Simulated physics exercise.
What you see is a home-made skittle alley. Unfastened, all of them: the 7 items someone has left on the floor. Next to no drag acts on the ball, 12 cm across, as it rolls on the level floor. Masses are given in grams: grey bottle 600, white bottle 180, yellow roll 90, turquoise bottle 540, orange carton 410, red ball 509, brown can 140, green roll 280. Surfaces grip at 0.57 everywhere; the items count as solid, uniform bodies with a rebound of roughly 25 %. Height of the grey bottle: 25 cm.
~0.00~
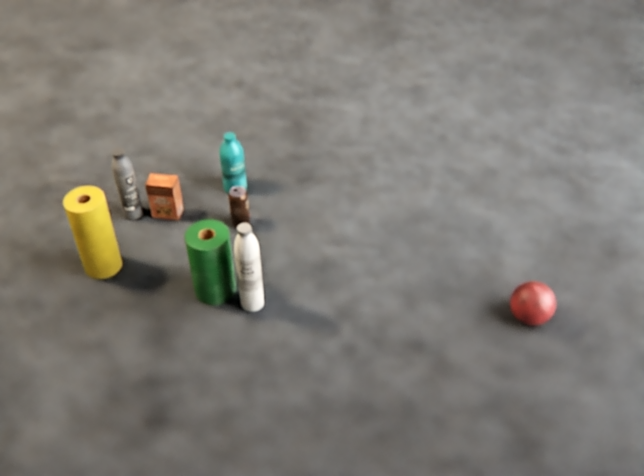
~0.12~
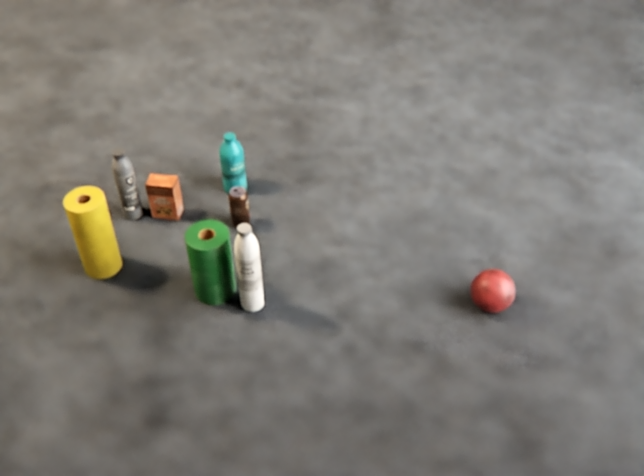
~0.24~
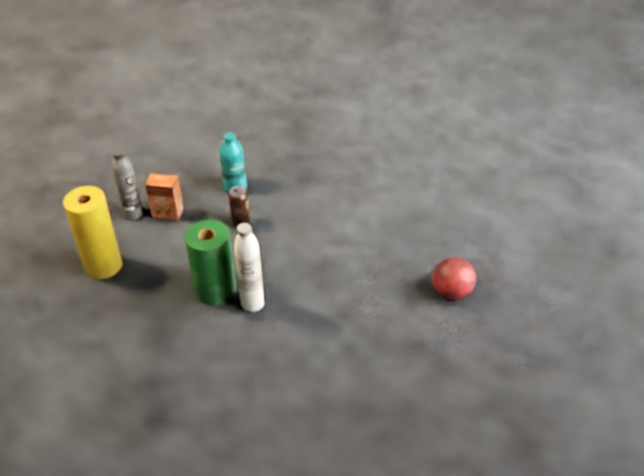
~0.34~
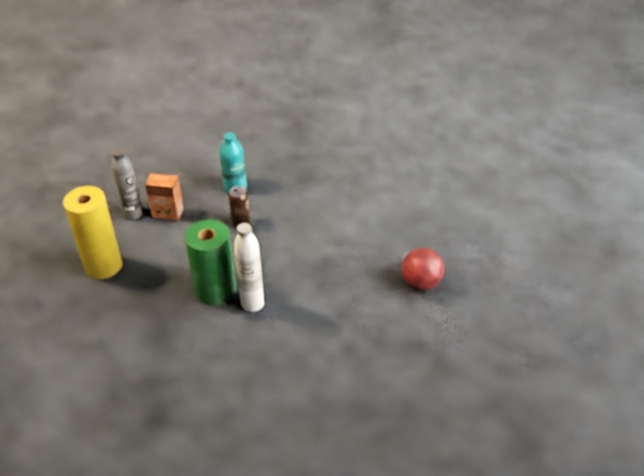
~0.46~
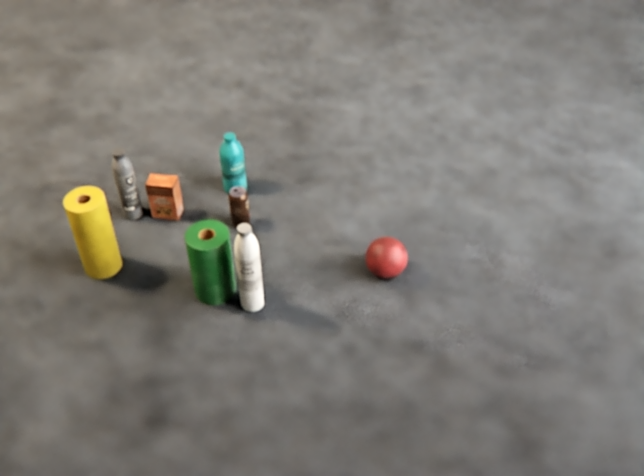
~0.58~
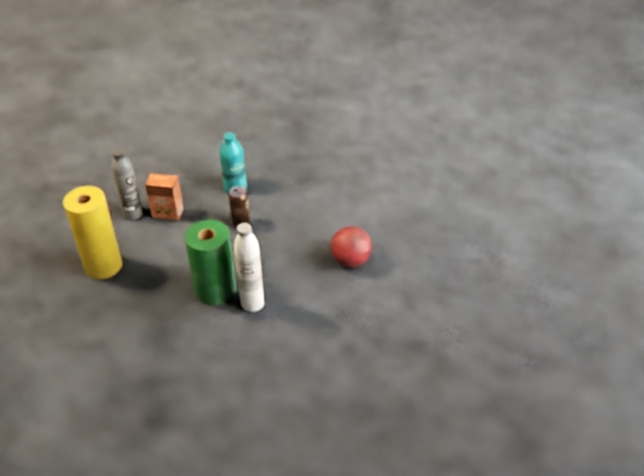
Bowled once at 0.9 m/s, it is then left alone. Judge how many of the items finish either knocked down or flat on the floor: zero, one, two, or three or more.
Items affected: A single one.
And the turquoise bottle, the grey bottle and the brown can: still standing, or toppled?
Well, the turquoise bottle holds steady, the grey bottle holds steady, and the brown can tumbles down.
Around 0.88 s, 82 cm rolled; red ball near (268, 221).
Around 1.18 s, 91 cm rolled; red ball near (236, 217); brown can at 63° to upright.
Around 2.48 s, 107 cm rolled; red ball near (169, 241); brown can on its side.
Finally (4.0 s), on their side or leaning hard on the floor, brown can; the other 6 still in place (within 8 cm). Final places as that camera would see them, grey bottle near (126, 184), white bottle near (248, 267).
